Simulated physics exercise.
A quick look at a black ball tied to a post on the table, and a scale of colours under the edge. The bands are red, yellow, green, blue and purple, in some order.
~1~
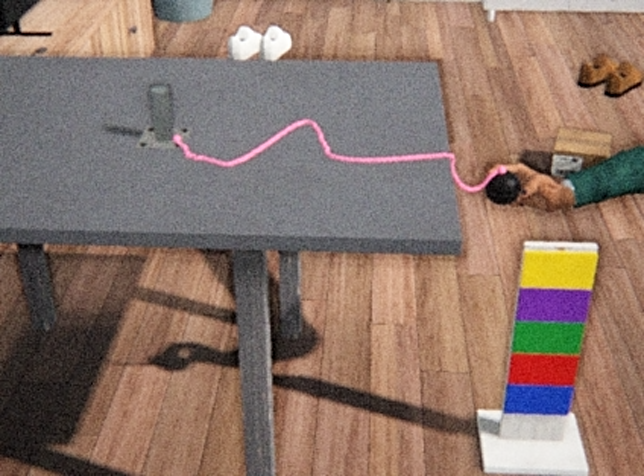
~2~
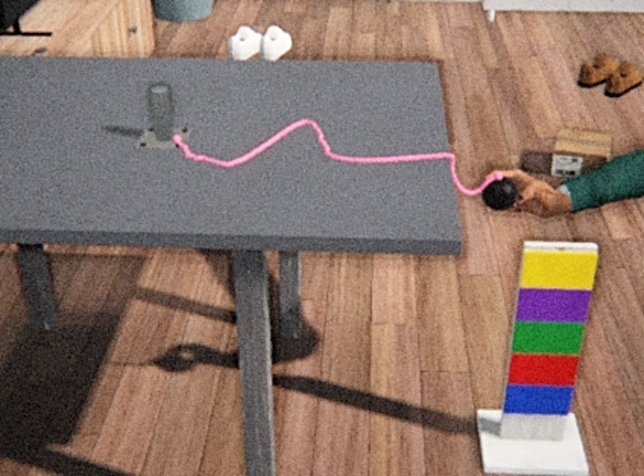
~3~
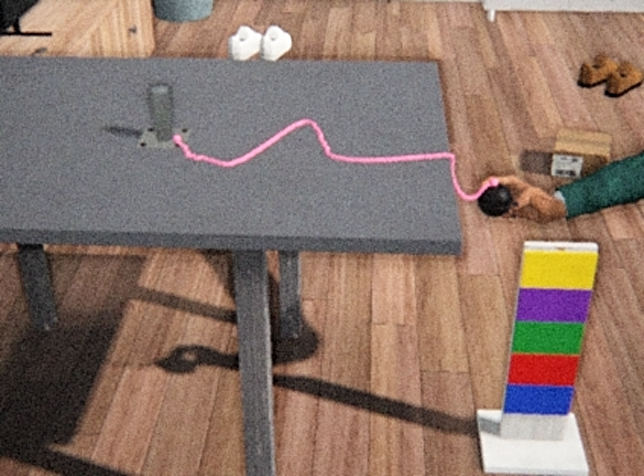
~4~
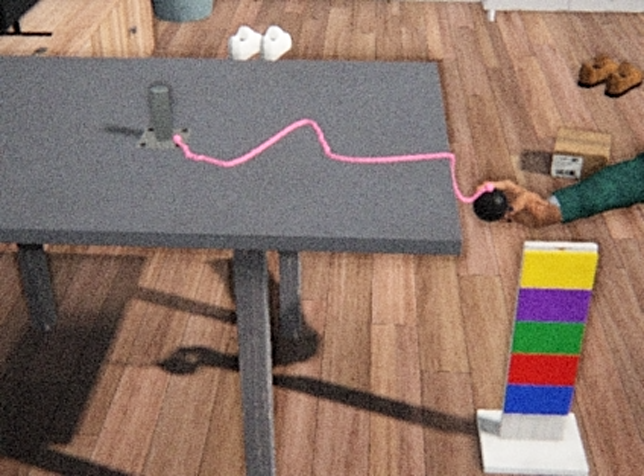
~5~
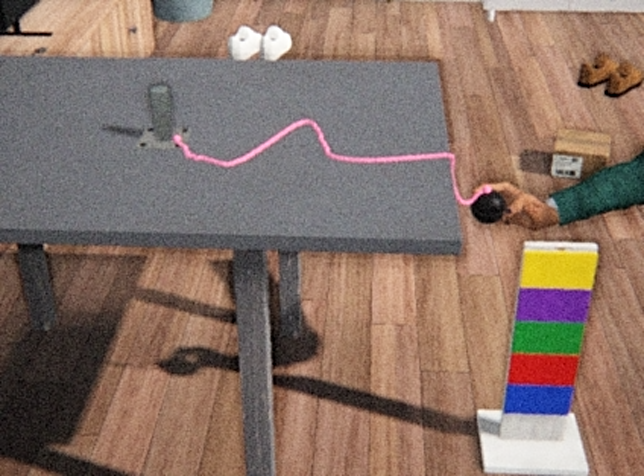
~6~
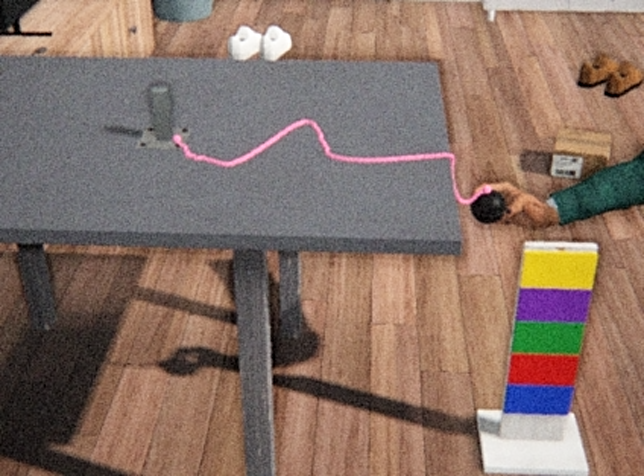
A hand in a green sleeve held a black ball just past the table's right edge, tied by a pink shoelace to a post, and moved it slightly left and down before keeping it still.
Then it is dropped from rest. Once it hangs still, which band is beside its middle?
The red one.
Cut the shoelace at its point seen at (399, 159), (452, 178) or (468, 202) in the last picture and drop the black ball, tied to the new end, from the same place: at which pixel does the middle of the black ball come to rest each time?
Try by try, around (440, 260), (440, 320) and (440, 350).
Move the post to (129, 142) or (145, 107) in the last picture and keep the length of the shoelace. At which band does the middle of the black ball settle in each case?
In that order: Green; green.
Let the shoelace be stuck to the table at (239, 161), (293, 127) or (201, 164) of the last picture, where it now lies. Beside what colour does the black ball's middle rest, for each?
One after the other, green; purple; green.
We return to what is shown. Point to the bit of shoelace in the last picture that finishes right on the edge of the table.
At (322, 141), roughly.
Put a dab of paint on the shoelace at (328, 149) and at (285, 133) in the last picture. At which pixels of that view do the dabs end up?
About (449, 172), and the other about (362, 145).
A little later, ball near (444, 337); level with green.
Next, ball near (433, 358); level with red.
When it is over, ball near (431, 363); level with red. The shoelace holds its middle at red.
